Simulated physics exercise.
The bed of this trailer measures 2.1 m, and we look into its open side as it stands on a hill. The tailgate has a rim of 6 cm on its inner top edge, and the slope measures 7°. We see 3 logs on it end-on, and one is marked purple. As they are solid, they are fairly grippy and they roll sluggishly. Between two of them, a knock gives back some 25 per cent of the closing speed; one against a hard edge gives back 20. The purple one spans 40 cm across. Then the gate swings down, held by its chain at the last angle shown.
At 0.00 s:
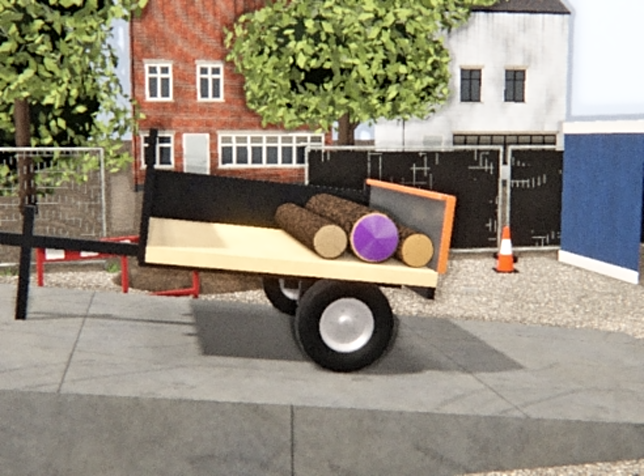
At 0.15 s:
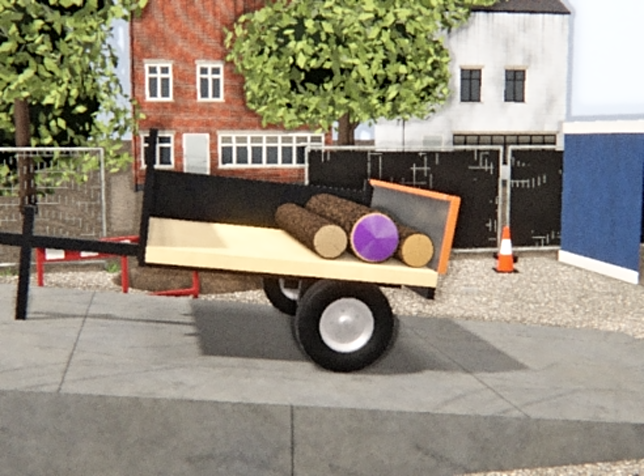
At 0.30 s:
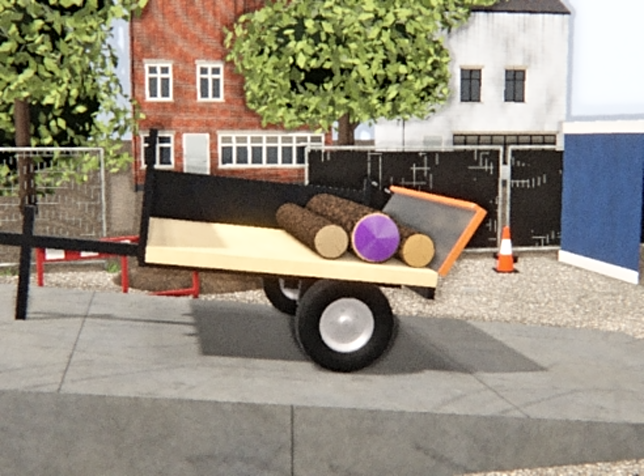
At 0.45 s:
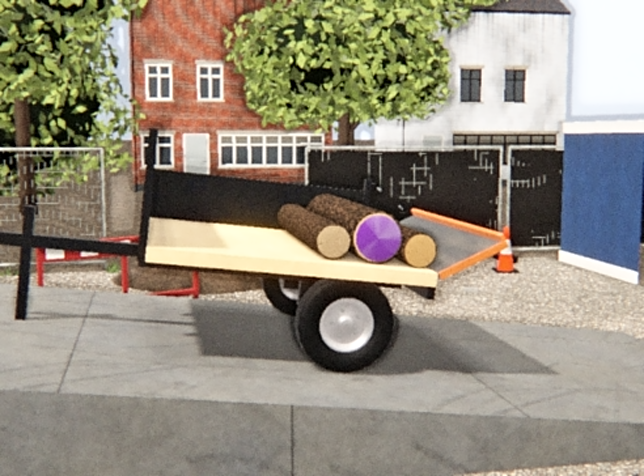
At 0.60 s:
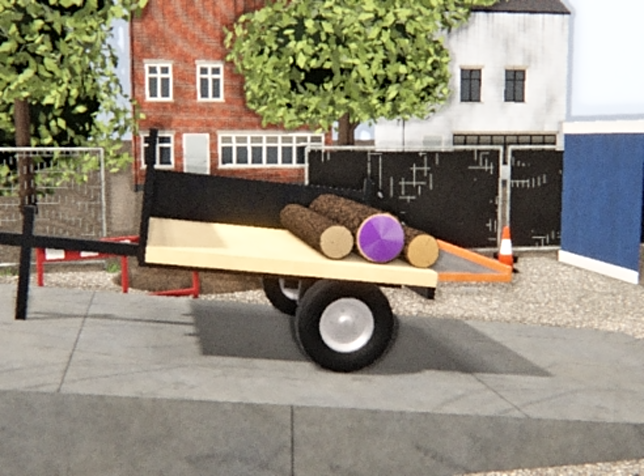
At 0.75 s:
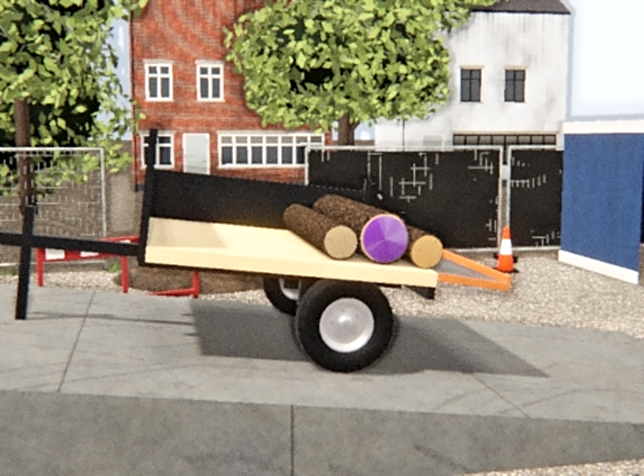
We see a trailer carrying three logs, the middle one with a purple end, as its orange-edged tailgate swings down to the right until it slopes slightly downward, while the logs shift slightly to the right.
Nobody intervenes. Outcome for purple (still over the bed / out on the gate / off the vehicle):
Outcome: Out on the gate.
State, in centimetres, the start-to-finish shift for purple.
Purple shifts by 60.
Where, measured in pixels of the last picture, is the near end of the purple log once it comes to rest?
Look near pixel (451, 246).
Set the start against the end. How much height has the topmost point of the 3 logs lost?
About 10 cm.
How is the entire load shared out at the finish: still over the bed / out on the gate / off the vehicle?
That gives 1, then 2, then 0.
After 1.3 s, purple is on the bed, 20 cm short of the hinge, rolling right; 0 out so far.
After 1.9 s, purple is on the gate, 10 cm past the hinge, rolling right; 0 out so far.
At rest (2.1 s), purple is on the gate, 15 cm past the hinge; 0 out so far.
